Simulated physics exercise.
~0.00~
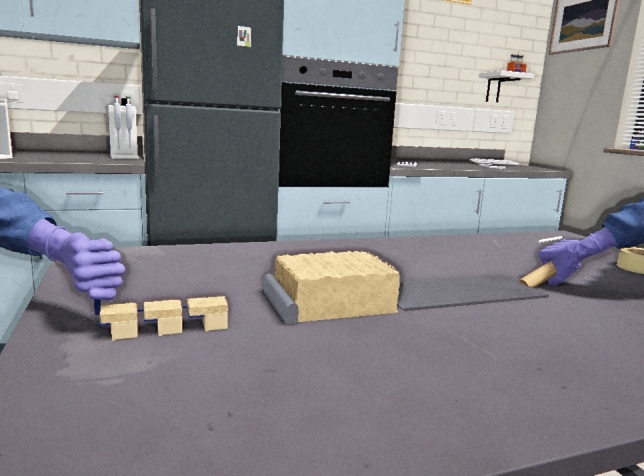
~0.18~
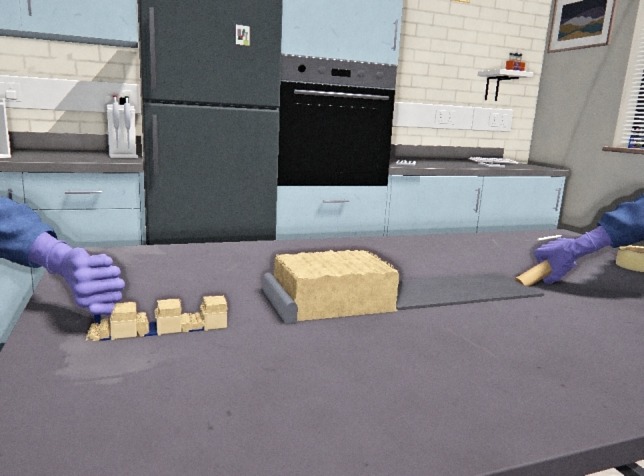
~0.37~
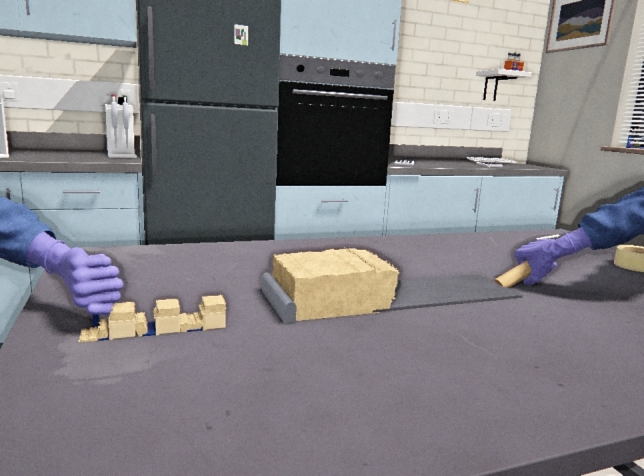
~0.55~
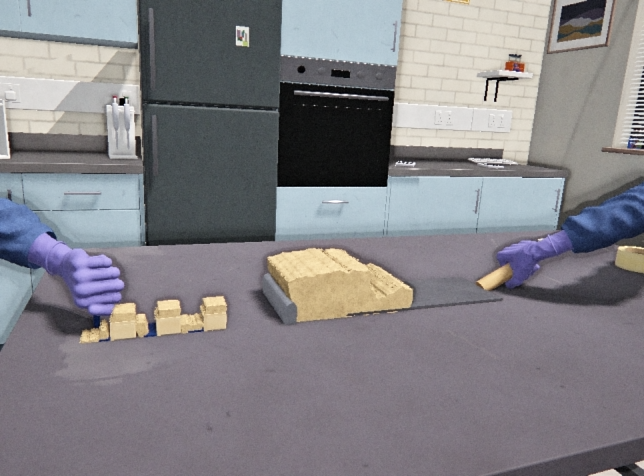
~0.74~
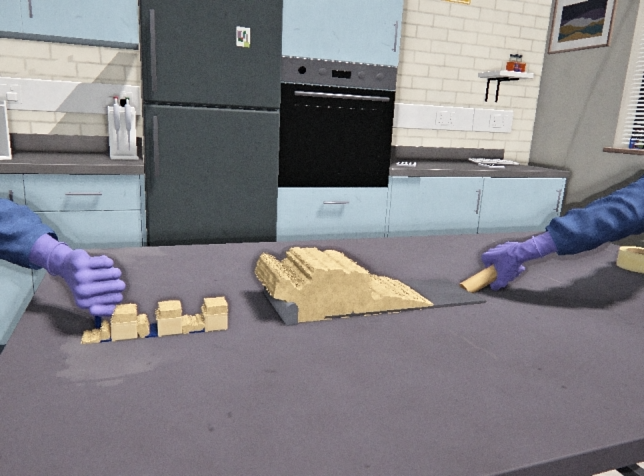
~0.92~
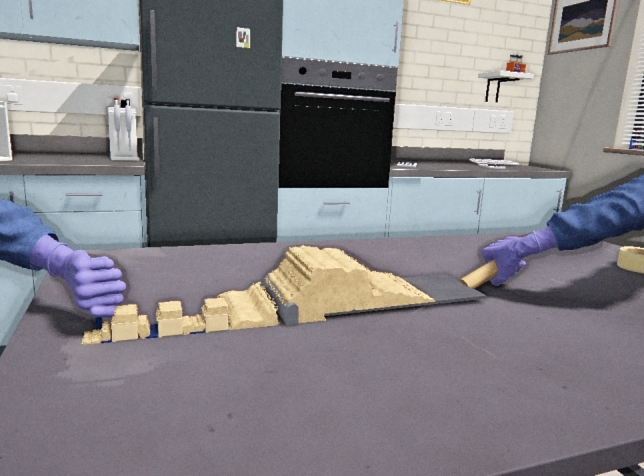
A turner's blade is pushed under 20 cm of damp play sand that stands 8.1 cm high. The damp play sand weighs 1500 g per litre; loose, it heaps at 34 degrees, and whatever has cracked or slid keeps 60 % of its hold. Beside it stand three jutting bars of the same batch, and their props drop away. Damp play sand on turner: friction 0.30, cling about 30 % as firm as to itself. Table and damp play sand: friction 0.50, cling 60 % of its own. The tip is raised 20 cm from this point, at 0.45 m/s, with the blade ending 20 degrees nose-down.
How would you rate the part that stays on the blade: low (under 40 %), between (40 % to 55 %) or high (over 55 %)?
Roughly between.
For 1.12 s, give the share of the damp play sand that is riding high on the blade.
Roughly 35 %.
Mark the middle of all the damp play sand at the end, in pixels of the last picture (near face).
Roughly at (328, 247).
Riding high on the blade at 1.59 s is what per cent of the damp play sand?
50 %.
After 1.12 s, the tip is 9.3 cm up.
After 1.35 s, the tip is 19 cm up.
After 1.59 s, the tip is 20 cm up and 48 % is riding high on the blade.
After 1.82 s, the tip is 20 cm up and 48 % is riding high on the blade.
After 1.92 s, at the end, the tip is 20 cm up and 48 % is riding high on the blade.
